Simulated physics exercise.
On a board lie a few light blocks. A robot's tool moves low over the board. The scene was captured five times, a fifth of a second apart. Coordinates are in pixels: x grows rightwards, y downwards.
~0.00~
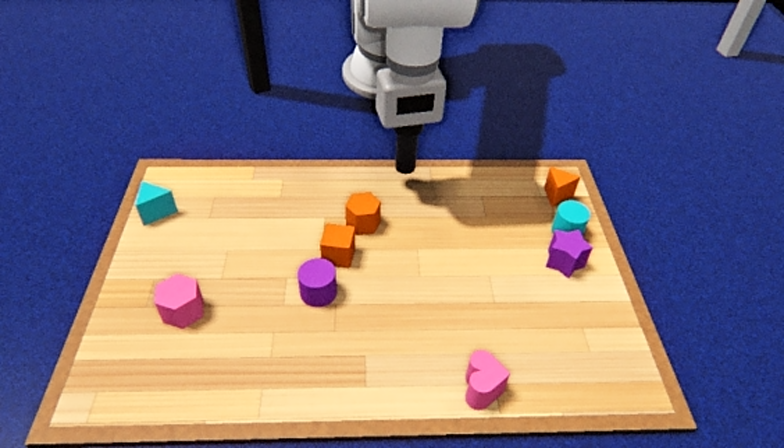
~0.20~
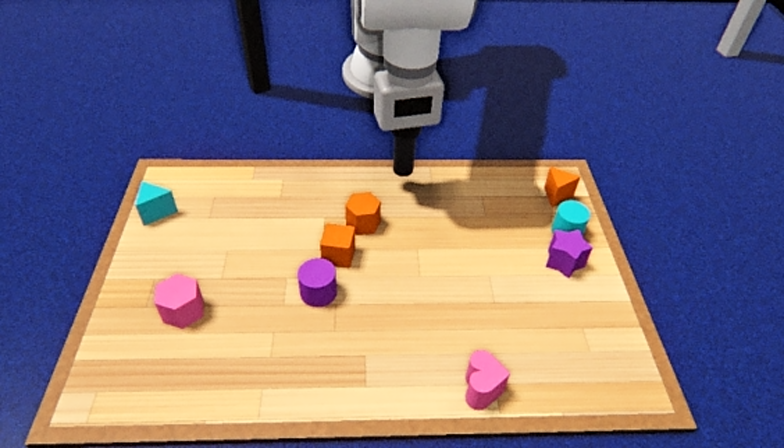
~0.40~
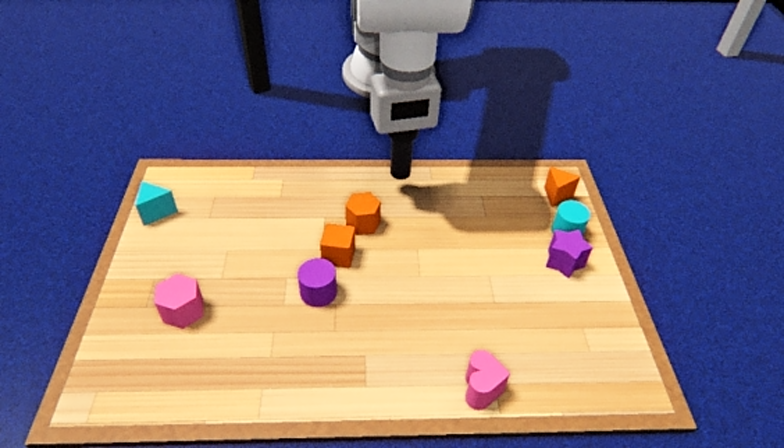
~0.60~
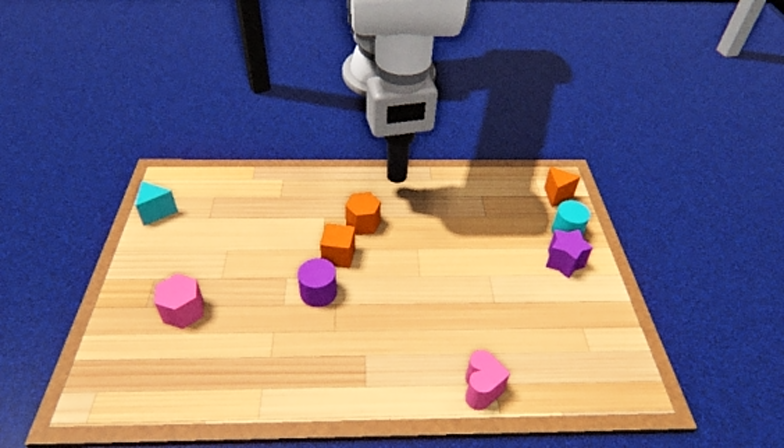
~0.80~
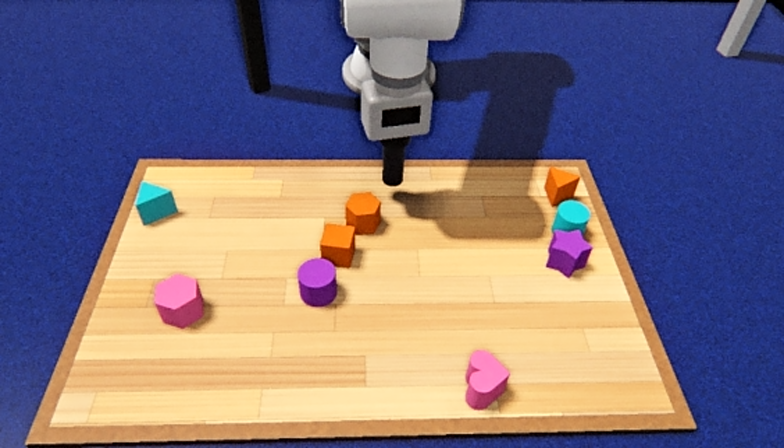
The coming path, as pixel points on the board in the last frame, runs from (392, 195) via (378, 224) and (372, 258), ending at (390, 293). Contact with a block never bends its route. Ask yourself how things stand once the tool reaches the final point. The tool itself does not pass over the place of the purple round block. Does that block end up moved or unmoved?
That block stays.
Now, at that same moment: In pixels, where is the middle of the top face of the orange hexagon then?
The middle of its upper face will lie at (345, 217).
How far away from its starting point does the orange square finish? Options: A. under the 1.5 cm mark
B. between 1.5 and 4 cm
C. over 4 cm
My pick is A.
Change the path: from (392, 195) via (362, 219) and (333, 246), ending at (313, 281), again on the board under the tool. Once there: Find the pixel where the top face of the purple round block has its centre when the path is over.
The centre of its top face lies at (293, 346).
On the path given first. One third of the way, tool (378, 209); orange hexagon (353, 211), turned 25° clockwise.
Two thirds of the way, tool (372, 243); orange square (335, 241); orange hexagon (345, 217), turned 45° clockwise.
At the end, tool (391, 279); purple round block not moved; orange square (335, 241); orange hexagon (345, 217), turned 45° clockwise.
